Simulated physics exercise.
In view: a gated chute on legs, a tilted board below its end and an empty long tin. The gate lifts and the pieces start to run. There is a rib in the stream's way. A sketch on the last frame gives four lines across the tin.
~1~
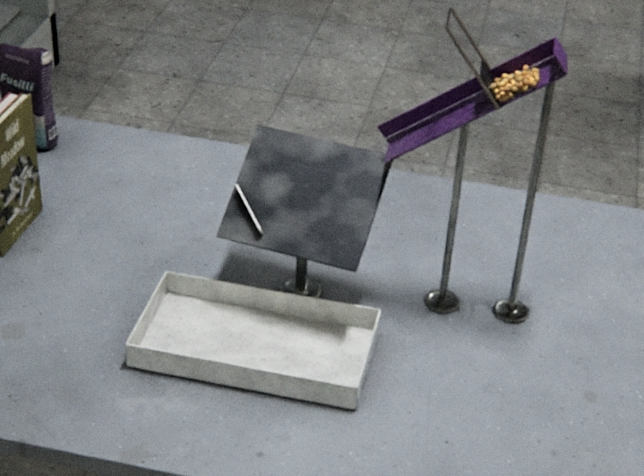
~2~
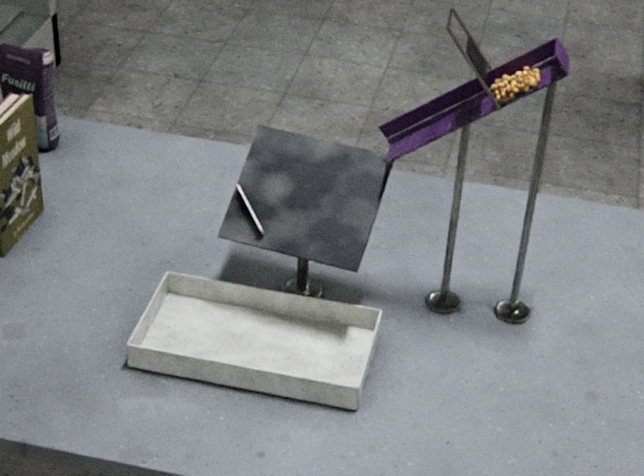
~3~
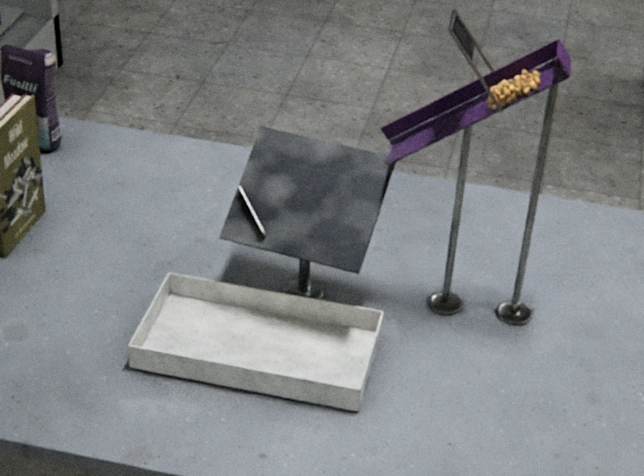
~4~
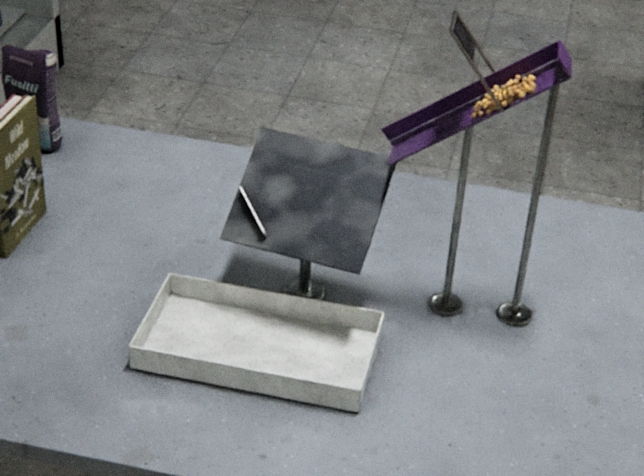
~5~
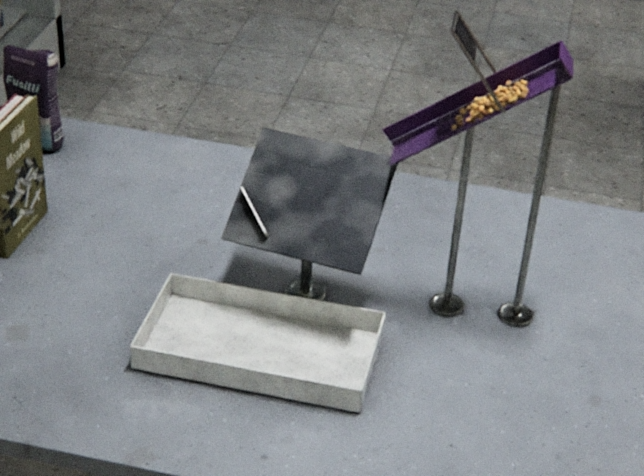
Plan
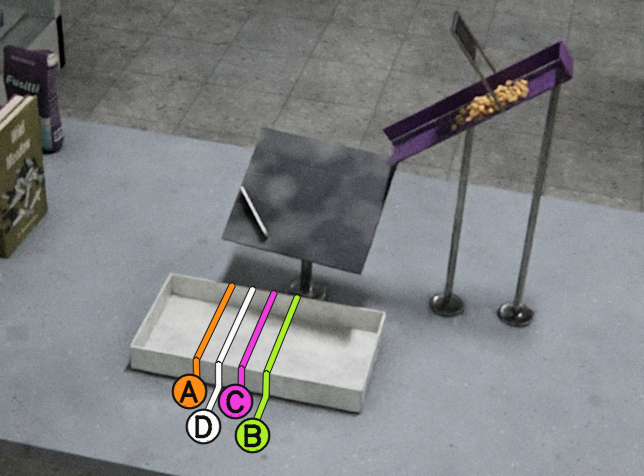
A heap of dried chickpeas began sliding down a sloping purple chute after its gate lifted, stretching out leftward as it went, while the tilted dark board and long pale tin below stayed empty.
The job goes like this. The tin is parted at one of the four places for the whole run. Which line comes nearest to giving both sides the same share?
I would pick line C.
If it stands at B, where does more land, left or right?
More lands on the left.
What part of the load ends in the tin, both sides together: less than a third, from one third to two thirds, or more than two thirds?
It is more than two thirds.
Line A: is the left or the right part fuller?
More lands on the right.
On the marked copy, line A crosses the front rim at (196, 358); line B crosses the front rim at (266, 372); line C crosses the front rim at (241, 367); line D crosses the front rim at (218, 363).
For line A, of what is caught, a stray few on the left of the divider, nearly all on the right.
For line B, of what is caught, nearly all on the left of the divider, a small part on the right.
For line C, of what is caught, about two thirds on the left of the divider, about a third on the right.
For line D, of what is caught, a small part on the left of the divider, nearly all on the right.
